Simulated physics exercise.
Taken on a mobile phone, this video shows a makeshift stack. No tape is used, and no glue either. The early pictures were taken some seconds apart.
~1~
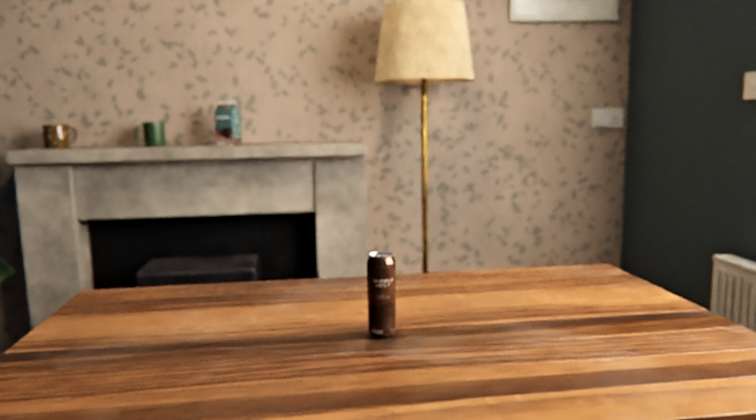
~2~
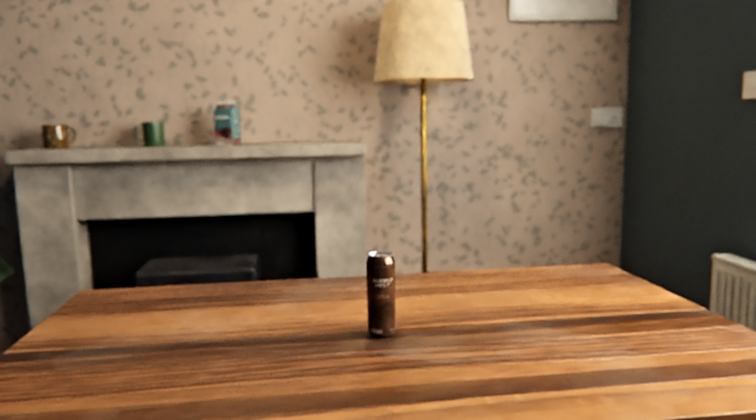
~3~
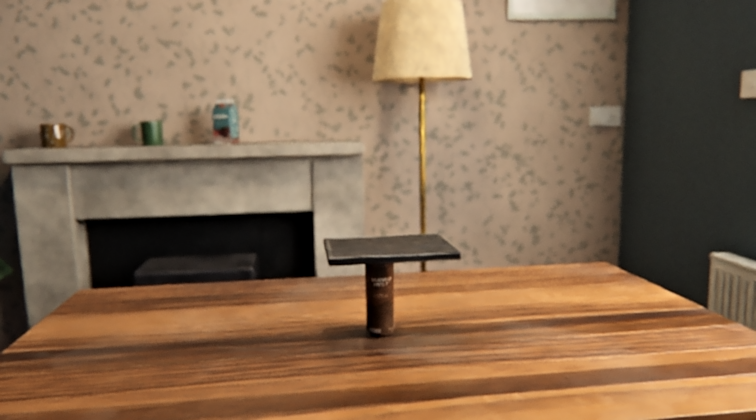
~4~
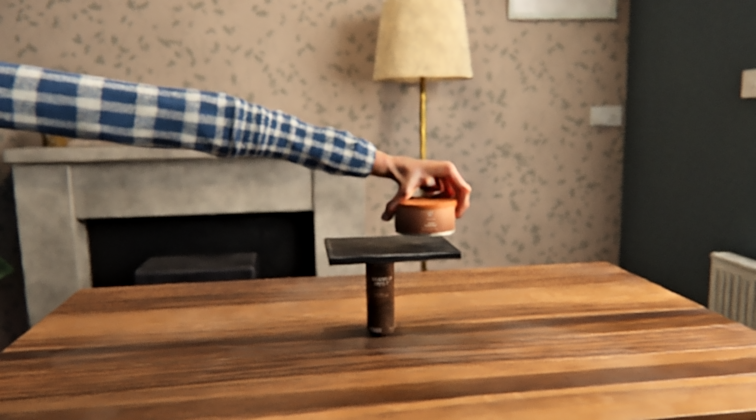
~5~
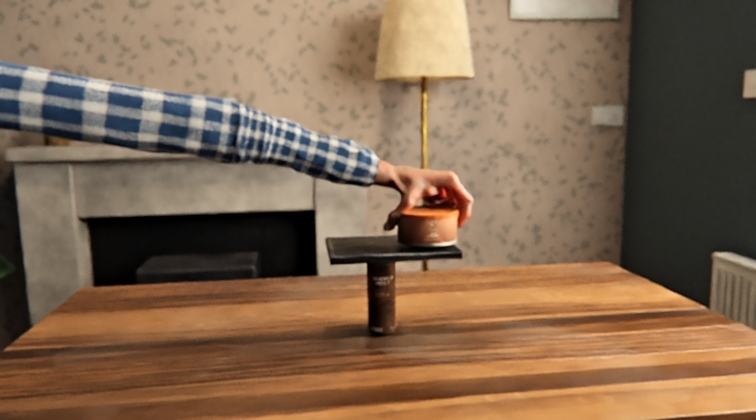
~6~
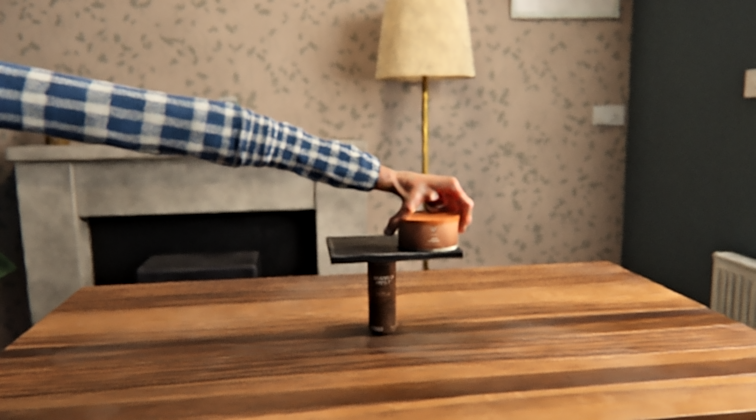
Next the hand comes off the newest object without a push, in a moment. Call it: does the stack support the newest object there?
No, it does not.
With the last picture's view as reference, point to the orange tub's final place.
Close to pixel (466, 308).
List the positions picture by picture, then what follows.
In the first picture, the last thing is not in view yet.
In the second picture, the last thing is not in view yet.
In the third picture, the last thing is not in view yet; black lid (388, 248).
The fourth picture shows still above its spot; orange tub (424, 215); black lid (389, 248).
The fifth picture shows still above its spot; orange tub (427, 225); black lid (390, 247).
The sixth picture shows in place under the hand; orange tub (428, 230); black lid (391, 247).
Then, 0.60 s past the last view, orange tub and black lid now fallen.
Then, 1.50 s past the last view, brown can rocked 37° from its first pose.
Finally, fallen, orange tub, black lid and brown can. Final places as the last picture's camera would see them, orange tub near (466, 308). The stack gives way.
